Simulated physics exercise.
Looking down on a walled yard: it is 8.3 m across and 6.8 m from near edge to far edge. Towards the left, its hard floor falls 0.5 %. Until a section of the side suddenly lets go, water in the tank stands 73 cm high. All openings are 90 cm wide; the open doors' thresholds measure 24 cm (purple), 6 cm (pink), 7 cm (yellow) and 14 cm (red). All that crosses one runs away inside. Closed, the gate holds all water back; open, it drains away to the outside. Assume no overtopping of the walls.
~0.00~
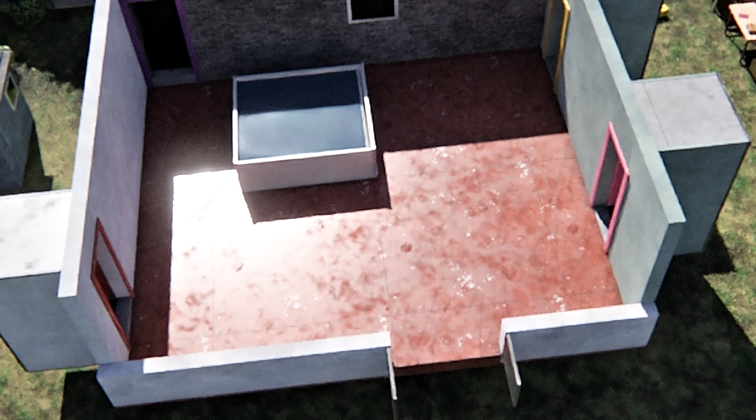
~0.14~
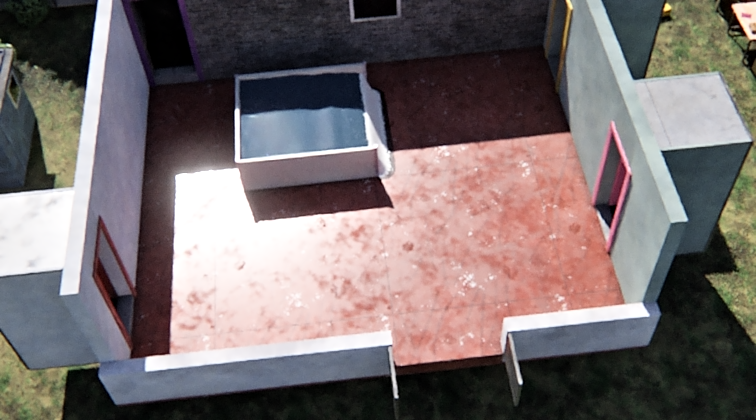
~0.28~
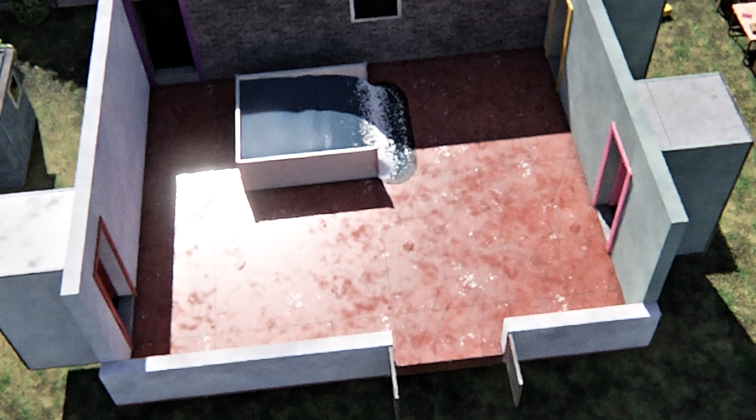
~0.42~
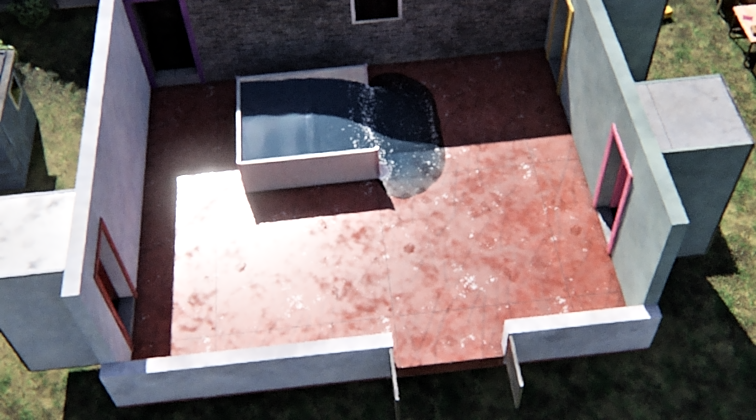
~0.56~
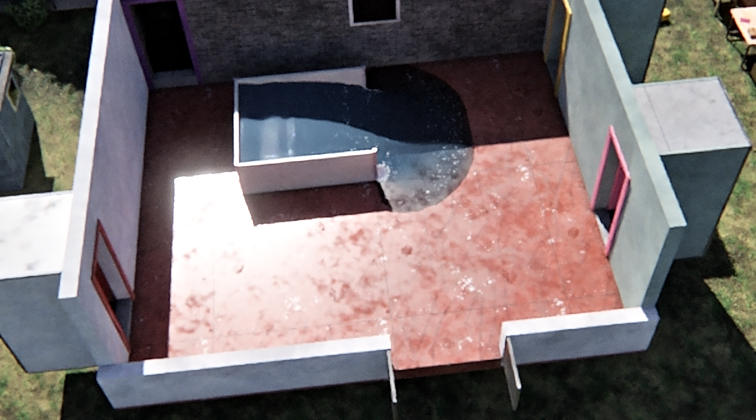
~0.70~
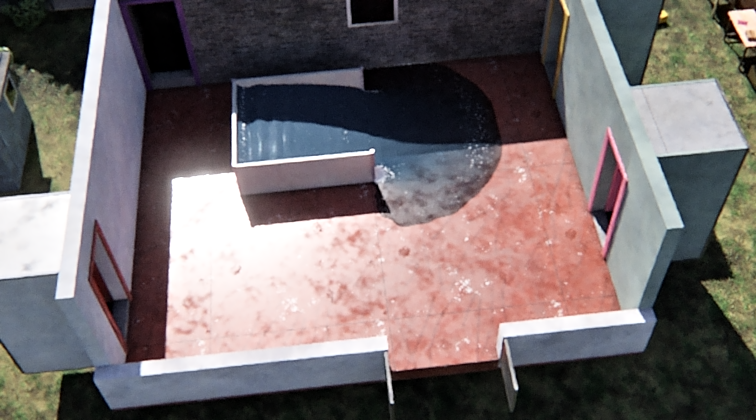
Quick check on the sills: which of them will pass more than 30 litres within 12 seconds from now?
Purple door: Not over; pink door: Over; yellow door: Over; red door: Not over.
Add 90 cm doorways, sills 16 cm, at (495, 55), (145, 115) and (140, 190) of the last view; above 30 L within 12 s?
Taking them in order, the first gets enough, the second too little and the third too little.
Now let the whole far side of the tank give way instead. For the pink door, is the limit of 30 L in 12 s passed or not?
At the pink door the limit is not exceeded.
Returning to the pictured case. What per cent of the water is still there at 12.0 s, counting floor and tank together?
74 %.
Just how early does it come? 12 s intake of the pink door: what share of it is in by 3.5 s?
I'd say close to 50 percent.
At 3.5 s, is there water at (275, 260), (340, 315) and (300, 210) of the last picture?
Listed in turn: Spared so far / spared so far / spared so far.
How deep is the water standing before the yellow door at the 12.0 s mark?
I'd say close to 3.0 cm.
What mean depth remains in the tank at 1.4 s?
It averages close to 42 cm.
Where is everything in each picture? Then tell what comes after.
The first picture shows the tank at (302, 115) is whole and still, 73 cm deep.
In the second picture, water pours out at (369, 123) and has run 1.2 m, to a hidden place; typically 10 cm deep outside, 73 cm at the tank's back.
In the third picture, water pours out at (370, 125) and has run 1.4 m, to (383, 85); typically 13 cm deep outside, 73 cm at the tank's back.
In the fourth picture, the front is at (397, 77), 1.7 m from the gap at (371, 128); 3.5 m2 of floor is under water; 73 cm left at the back of the tank.
In the fifth picture, the front is at (411, 69), 2.1 m from the gap at (368, 130); 5.7 m2 of floor is under water; 73 cm left at the back of the tank.
In the sixth picture, water pours out at (366, 132) and has run 2.6 m, to (486, 102); typically 7 cm deep outside, 66 cm at the tank's back.
After 1.4 s water covers 30 % of the floor and is deepest (34 cm) near (561, 119); purple door not reached, pink door not reached, yellow door 5 cm at the sill, 9 L in, red door not reached.
After 2.2 s water covers 35 % of the floor and is deepest (44 cm) near (535, 64); purple door not reached, pink door 15 cm at the sill, 2 L in, yellow door 35 cm at the sill, 112 L in, red door not reached.
After 3.5 s water covers 40 % of the floor and is deepest (35 cm) near (628, 332); purple door not reached, pink door 13 cm at the sill, 46 L in, yellow door 29 cm at the sill, 392 L in, red door not reached.
After 7.0 s water covers 75 % of the floor and is deepest (14 cm) near (553, 340); purple door not reached, pink door 8 cm at the sill, 75 L in, yellow door 9 cm at the sill, 577 L in, red door not reached.
After 12.0 s water covers 95 % of the floor and is deepest (12 cm) near (124, 387); purple door 6 cm at the sill, 0 L in, pink door 5 cm at the sill, 93 L in, yellow door 3 cm at the sill, 580 L in, red door 11 cm at the sill, 0 L in.
